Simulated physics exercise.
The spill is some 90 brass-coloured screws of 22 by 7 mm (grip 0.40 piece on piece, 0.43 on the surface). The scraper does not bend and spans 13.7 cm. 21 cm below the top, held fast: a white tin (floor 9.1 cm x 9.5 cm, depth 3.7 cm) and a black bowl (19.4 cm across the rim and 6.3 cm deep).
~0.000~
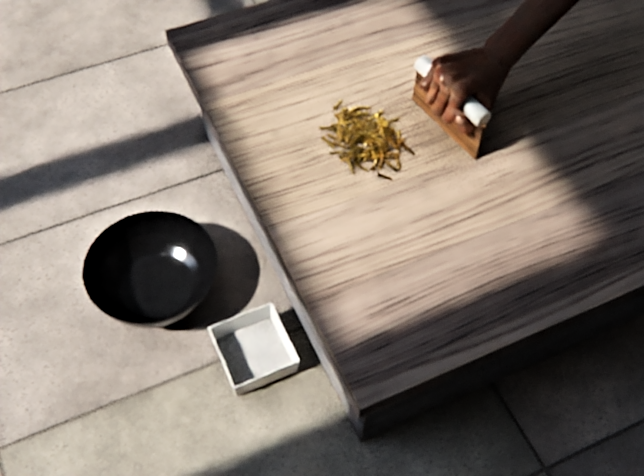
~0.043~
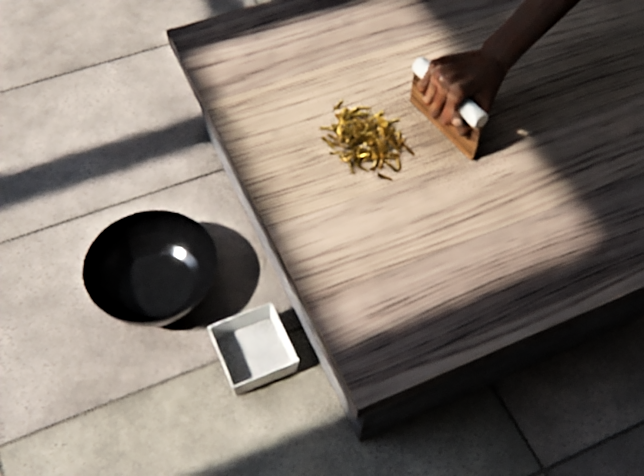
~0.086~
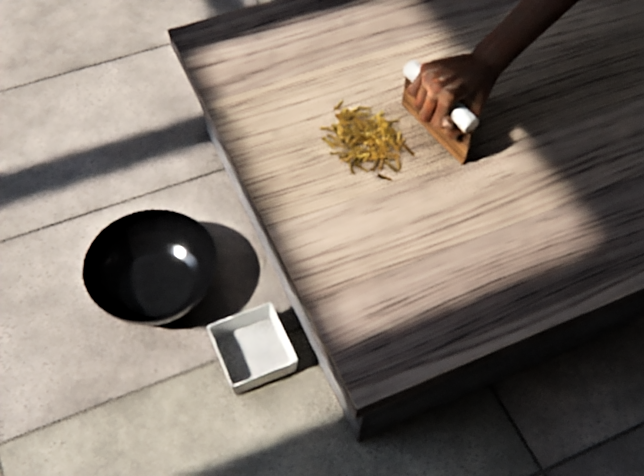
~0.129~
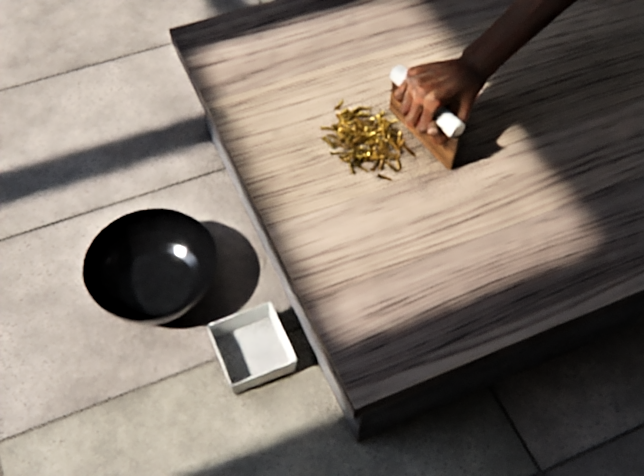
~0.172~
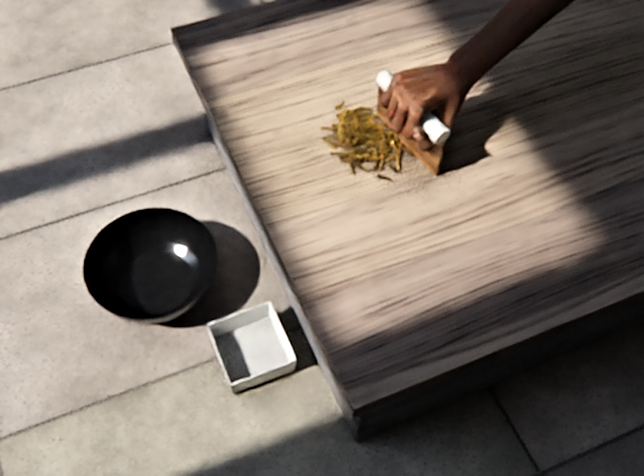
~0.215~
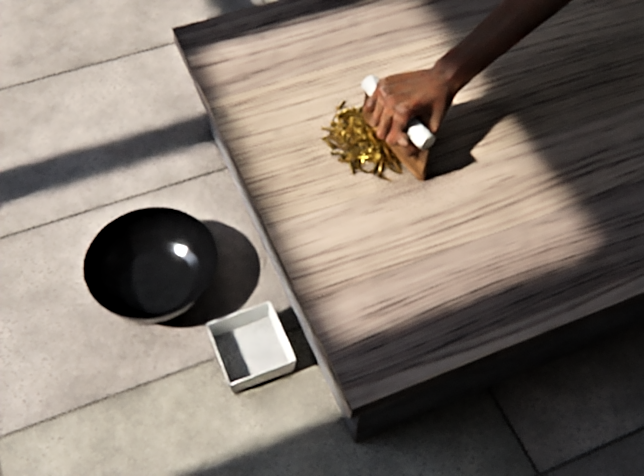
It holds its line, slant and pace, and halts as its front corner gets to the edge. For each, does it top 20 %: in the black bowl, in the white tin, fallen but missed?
Black bowl: Yes, white tin: No, missed: Yes.
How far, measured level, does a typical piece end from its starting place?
Roughly 28 cm.
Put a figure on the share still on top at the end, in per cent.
Some 15 per cent.
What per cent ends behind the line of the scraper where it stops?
About 15 per cent.
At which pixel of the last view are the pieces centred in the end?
Around (198, 272).
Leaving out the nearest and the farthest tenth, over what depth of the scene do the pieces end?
About 16 cm.
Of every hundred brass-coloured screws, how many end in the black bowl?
Some 45 per cent.
Then, at 0.43 s, scraper 20 cm from its start, spill 14 cm wide; still on top 100 %.
Then, at 0.65 s, scraper 28 cm from its start, spill 17 cm wide; off the edge, not caught 55 %, still on top 45 %.
After 0.84 s, scraper 28 cm from its start, spill 19 cm wide; black bowl 45 %, off the edge, not caught 35 %, still on top 20 %.
In the end, at 1.8 s, white tin 5 %, black bowl 45 %, fallen but missed 35 %, still on top 15 %.
